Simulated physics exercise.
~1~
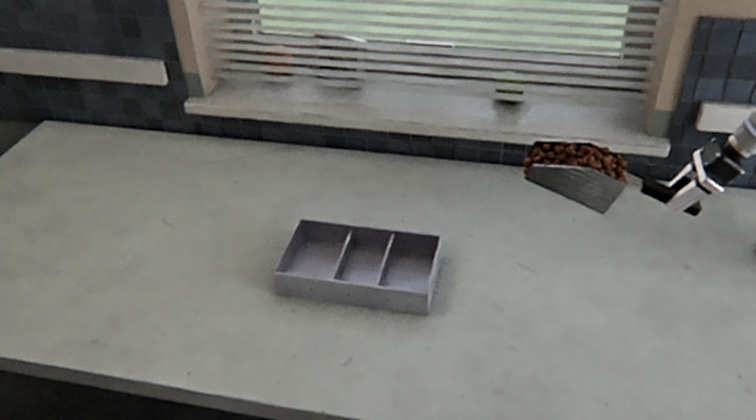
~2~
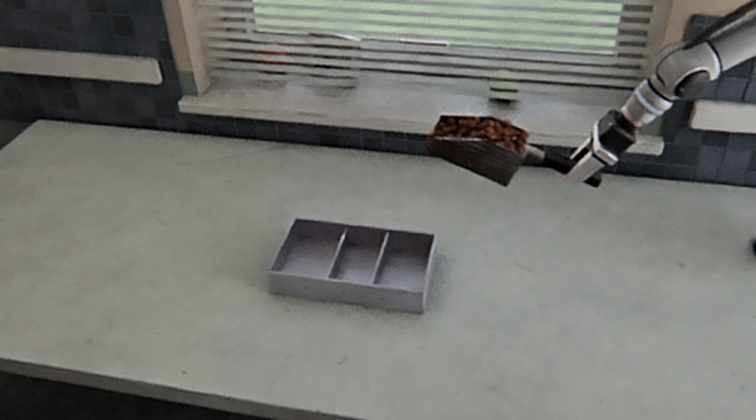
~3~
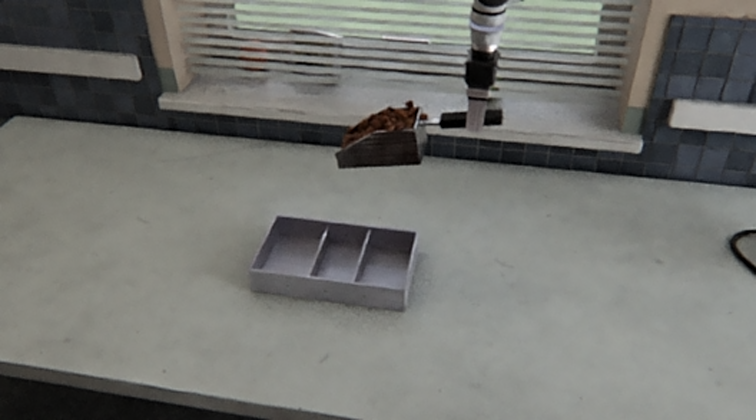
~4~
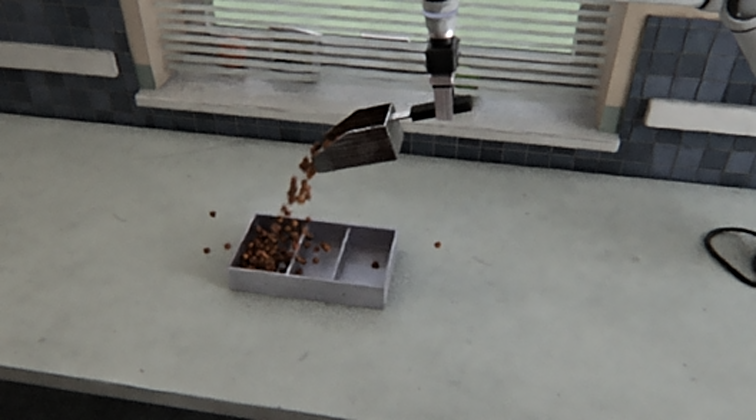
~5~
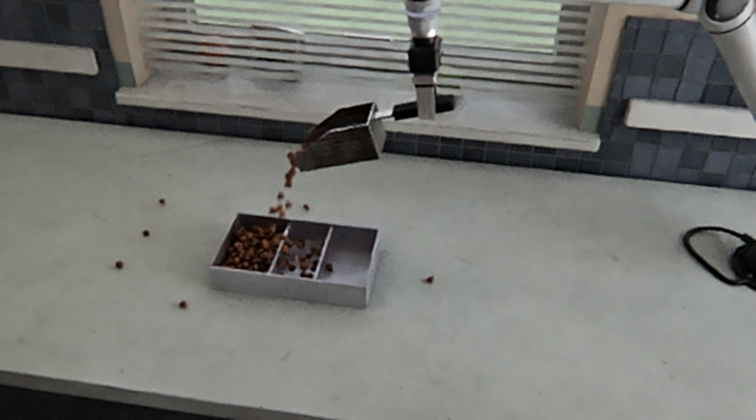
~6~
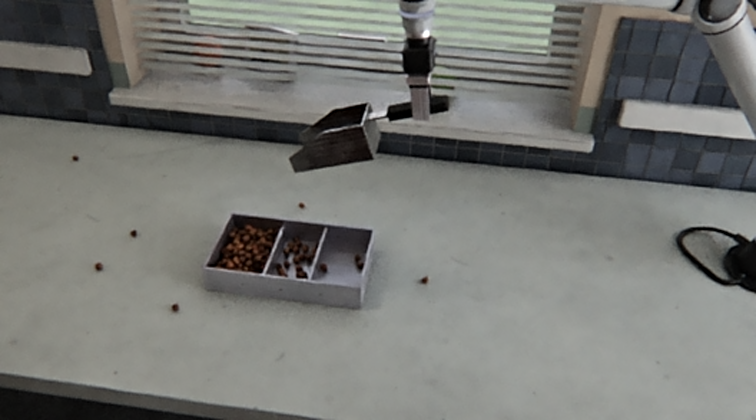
The clip opens on a pale countertop beneath a window, with a grey tray split into three compartments and a robot arm holding a metal scoop heaped with hazelnuts at the right. The arm carries the scoop left and swings it round until it hangs above the tray. It then tips the scoop forward, and the nuts pour down in a stream, mostly into the left compartment, while a few bounce onto the counter. The stream thins and stops. At the end the scoop hovers still, with the left compartment fullest, some nuts in the middle, very few in the right, and several scattered around.
